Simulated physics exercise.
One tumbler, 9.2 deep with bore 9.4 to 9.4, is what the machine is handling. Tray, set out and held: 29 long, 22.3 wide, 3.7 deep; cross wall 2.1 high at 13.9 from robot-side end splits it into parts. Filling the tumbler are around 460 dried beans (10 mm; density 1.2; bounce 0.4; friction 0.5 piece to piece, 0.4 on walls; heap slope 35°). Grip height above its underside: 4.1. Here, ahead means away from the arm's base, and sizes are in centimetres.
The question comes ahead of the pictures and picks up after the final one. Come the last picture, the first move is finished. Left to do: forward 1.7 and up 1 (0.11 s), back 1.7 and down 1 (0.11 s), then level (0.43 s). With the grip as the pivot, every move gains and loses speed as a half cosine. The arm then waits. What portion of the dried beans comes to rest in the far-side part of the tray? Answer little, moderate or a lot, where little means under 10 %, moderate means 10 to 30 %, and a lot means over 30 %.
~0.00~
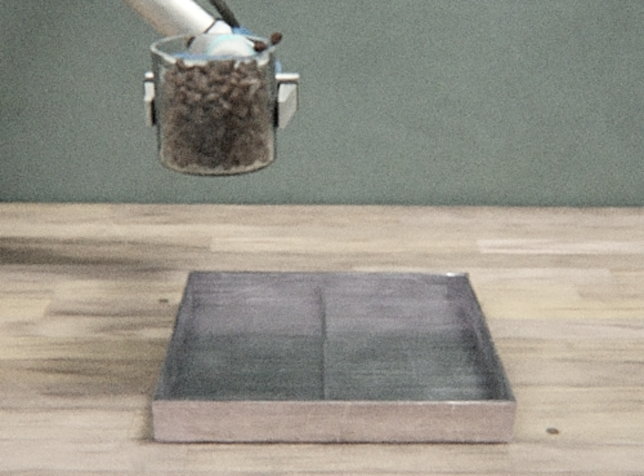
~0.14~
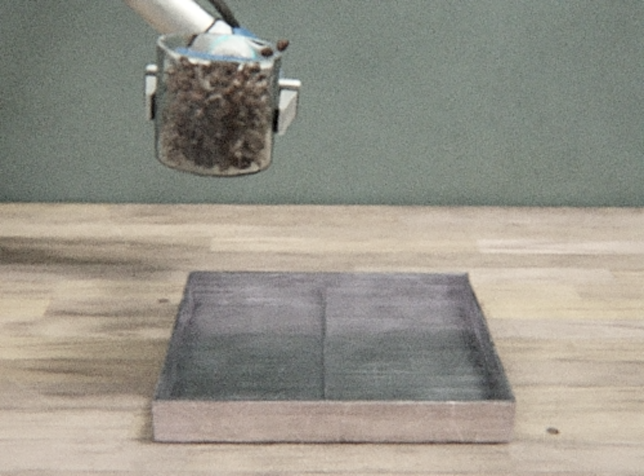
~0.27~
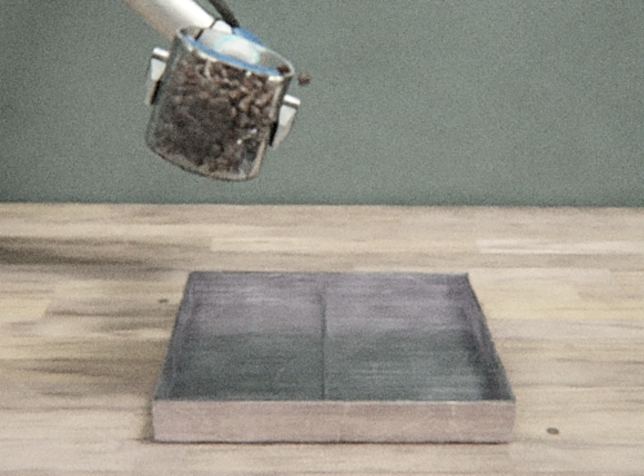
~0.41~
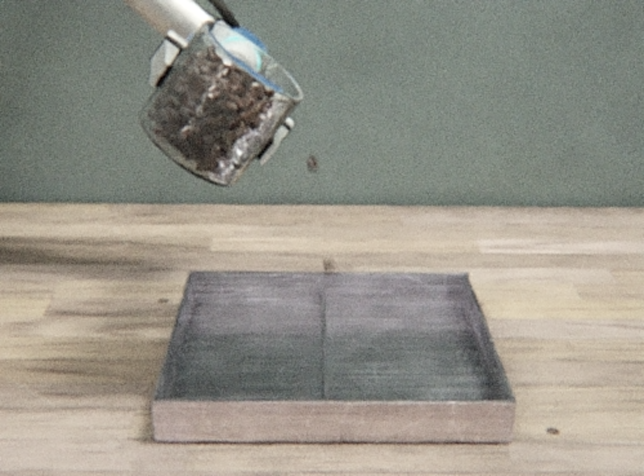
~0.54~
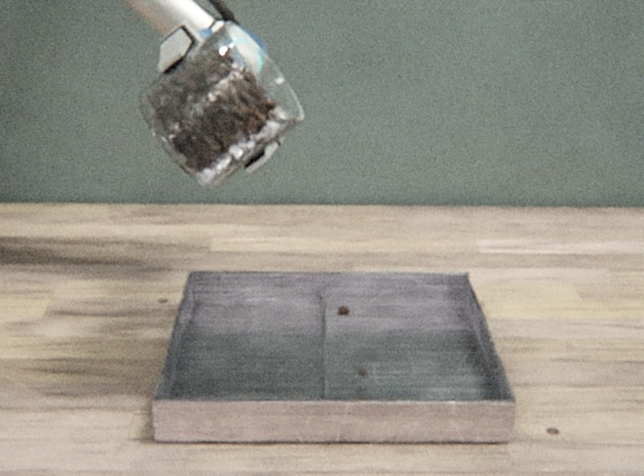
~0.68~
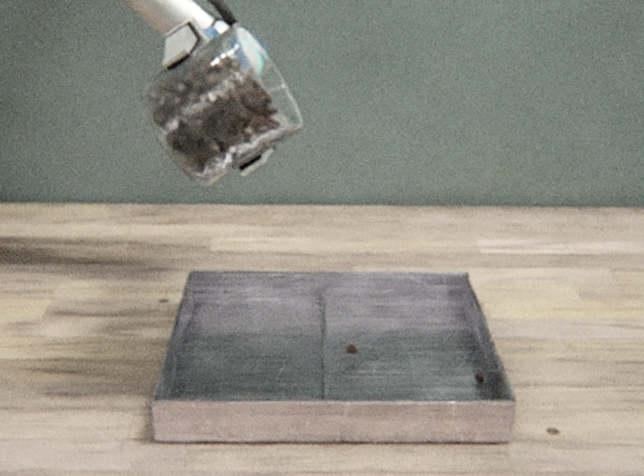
Little.
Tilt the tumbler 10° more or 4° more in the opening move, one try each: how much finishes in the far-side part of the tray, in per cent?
Estimates: 5 % then 0 %.
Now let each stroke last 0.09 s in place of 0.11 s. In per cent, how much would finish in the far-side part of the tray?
That change gives some 5 percent.
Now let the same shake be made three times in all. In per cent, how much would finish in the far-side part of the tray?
In that case, some 5 per cent.
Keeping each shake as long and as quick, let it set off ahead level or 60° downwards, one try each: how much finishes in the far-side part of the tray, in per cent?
Near 0 and 0 percent respectively.
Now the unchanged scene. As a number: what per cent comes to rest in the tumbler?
Around 100 in a hundred.
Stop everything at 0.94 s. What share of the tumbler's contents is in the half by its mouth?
Close to 40 in a hundred.
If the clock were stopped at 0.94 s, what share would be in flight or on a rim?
Around 0 per cent of the load.
By 0.94 s, tilted 56° forward, highest piece 28 above the table; 461 in the tumbler, 2 in the far-side part, 1 in flight or on a rim.
By 1.20 s, tilted 12° forward, highest piece 30 above the table; 459 in the tumbler, 4 in the far-side part, 1 in flight or on a rim.
By 1.53 s, level, highest piece 30 above the table; 459 in the tumbler, 5 in the far-side part.
By 2.58 s, level, highest piece 30 above the table; 459 in the tumbler, 5 in the far-side part.
Final count, 459 in the tumbler, 5 in the far-side part. That is 1 % in the far-side part of the tray.
